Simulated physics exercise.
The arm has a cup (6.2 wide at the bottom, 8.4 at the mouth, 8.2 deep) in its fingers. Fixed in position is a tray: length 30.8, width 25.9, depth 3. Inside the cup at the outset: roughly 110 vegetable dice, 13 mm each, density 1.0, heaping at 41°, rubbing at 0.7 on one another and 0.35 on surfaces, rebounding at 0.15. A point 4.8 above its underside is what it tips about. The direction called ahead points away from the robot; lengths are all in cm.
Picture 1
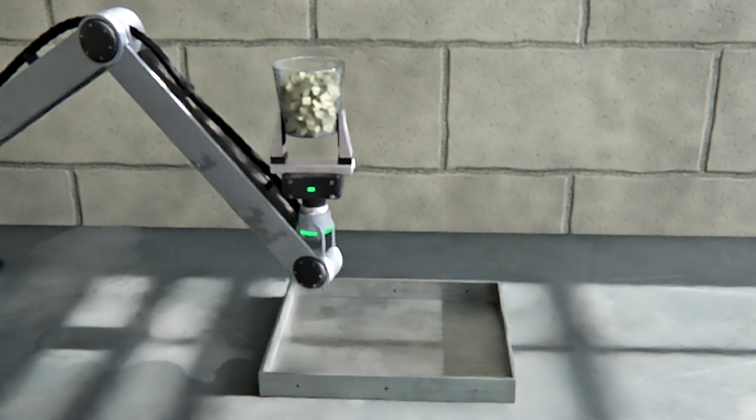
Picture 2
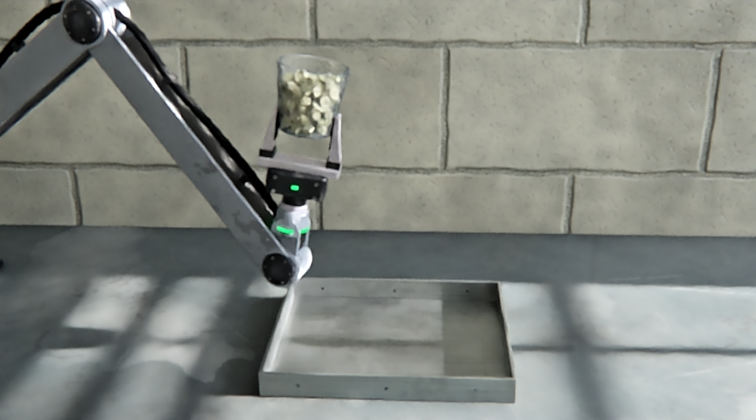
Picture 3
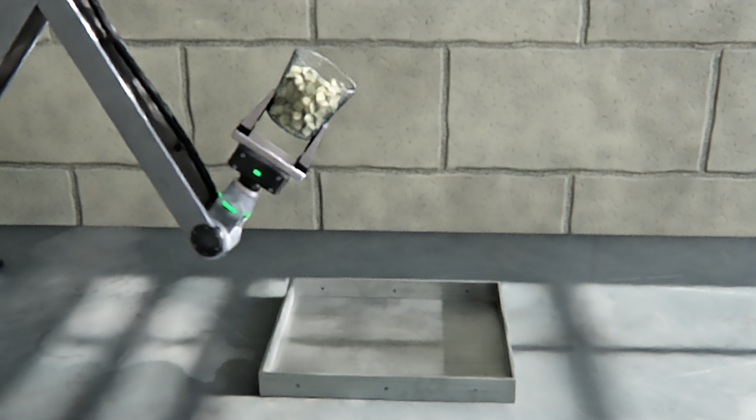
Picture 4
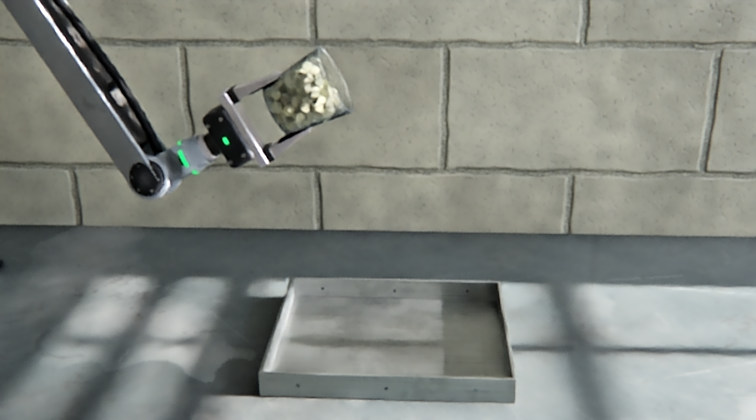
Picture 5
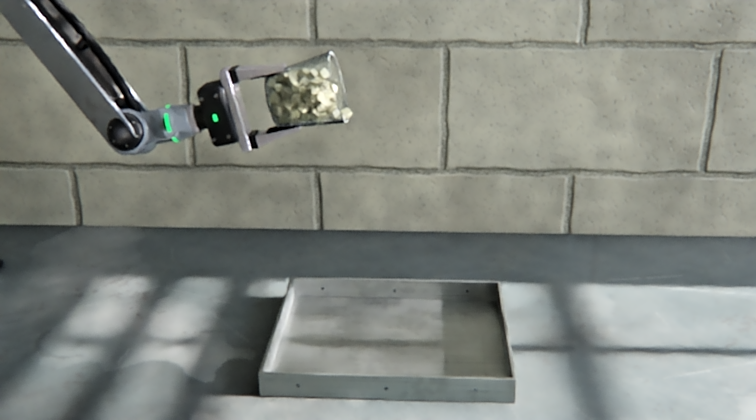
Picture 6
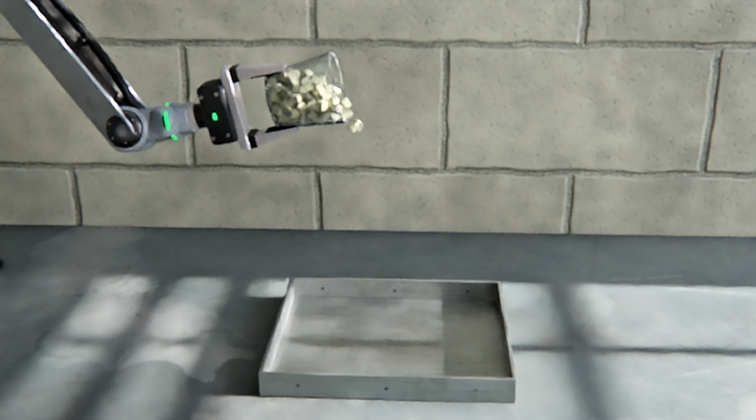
A grey robotic arm with green lights grips a clear cup of pale green vegetable dice, seen from the front and slightly above, before a block wall. Below it, a shallow, empty grey tray sits on a grey surface crossed by window-like shadows. The arm tilts the upright cup rightward until nearly horizontal, its wrist swinging left and up, and dice slide to the rim, while the camera stays still.
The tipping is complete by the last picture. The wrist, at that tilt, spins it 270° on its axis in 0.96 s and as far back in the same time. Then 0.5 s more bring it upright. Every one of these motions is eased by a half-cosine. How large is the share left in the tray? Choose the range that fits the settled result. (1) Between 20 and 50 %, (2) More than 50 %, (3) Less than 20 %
Answer: 1.
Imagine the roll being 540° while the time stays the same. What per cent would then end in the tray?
Then about 45 percent.
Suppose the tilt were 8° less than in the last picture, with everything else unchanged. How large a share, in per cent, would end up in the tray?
Estimate: Close to 5 %.
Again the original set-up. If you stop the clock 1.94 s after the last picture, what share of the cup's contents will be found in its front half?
Roughly 65 per cent.
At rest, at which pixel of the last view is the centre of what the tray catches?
Roughly at pixel (407, 332).
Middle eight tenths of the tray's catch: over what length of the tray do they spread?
It spans something like 12 centimetres, give or take.
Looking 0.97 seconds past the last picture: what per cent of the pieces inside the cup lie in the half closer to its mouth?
Mouth-half share: Approx. 40 %.
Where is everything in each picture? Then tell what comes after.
The first picture shows the cup middle at (310, 99), upright; upper third of the load around (311, 87), from x 285 to 335, top at y 75; 108 in the cup.
The second picture shows the cup middle at (309, 99), tipped 10°; upper third of the load around (306, 87), from x 285 to 335, top at y 75.
The third picture shows the cup middle at (307, 98), tipped 35°; upper third of the load around (301, 86), from x 275 to 335, top at y 70.
The fourth picture shows the cup middle at (305, 96), tipped 62°; upper third of the load around (304, 84), from x 270 to 335, top at y 70.
The fifth picture shows the cup middle at (305, 95), tipped 77°; upper third of the load around (301, 83), from x 275 to 345, top at y 75.
The sixth picture shows the cup middle at (305, 95), tipped 78°; upper third of the load around (296, 86), from x 275 to 355, top at y 75; 106 in the cup, 2 in flight or on a rim.
Then, 0.97 s on, tipped 78°, highest piece 37 above the table; 86 in the cup, 17 in the tray, 5 in flight or on a rim.
Then, 1.94 s on, tipped 78°, highest piece 37 above the table; 71 in the cup, 34 in the tray, 3 in flight or on a rim.
Then, 2.62 s on, upright, highest piece 38 above the table; 71 in the cup, 37 in the tray.
Then, 3.32 s on, upright, highest piece 38 above the table; 71 in the cup, 37 in the tray.
In the end, 71 in the cup, 37 in the tray. That is 34 % in the tray.
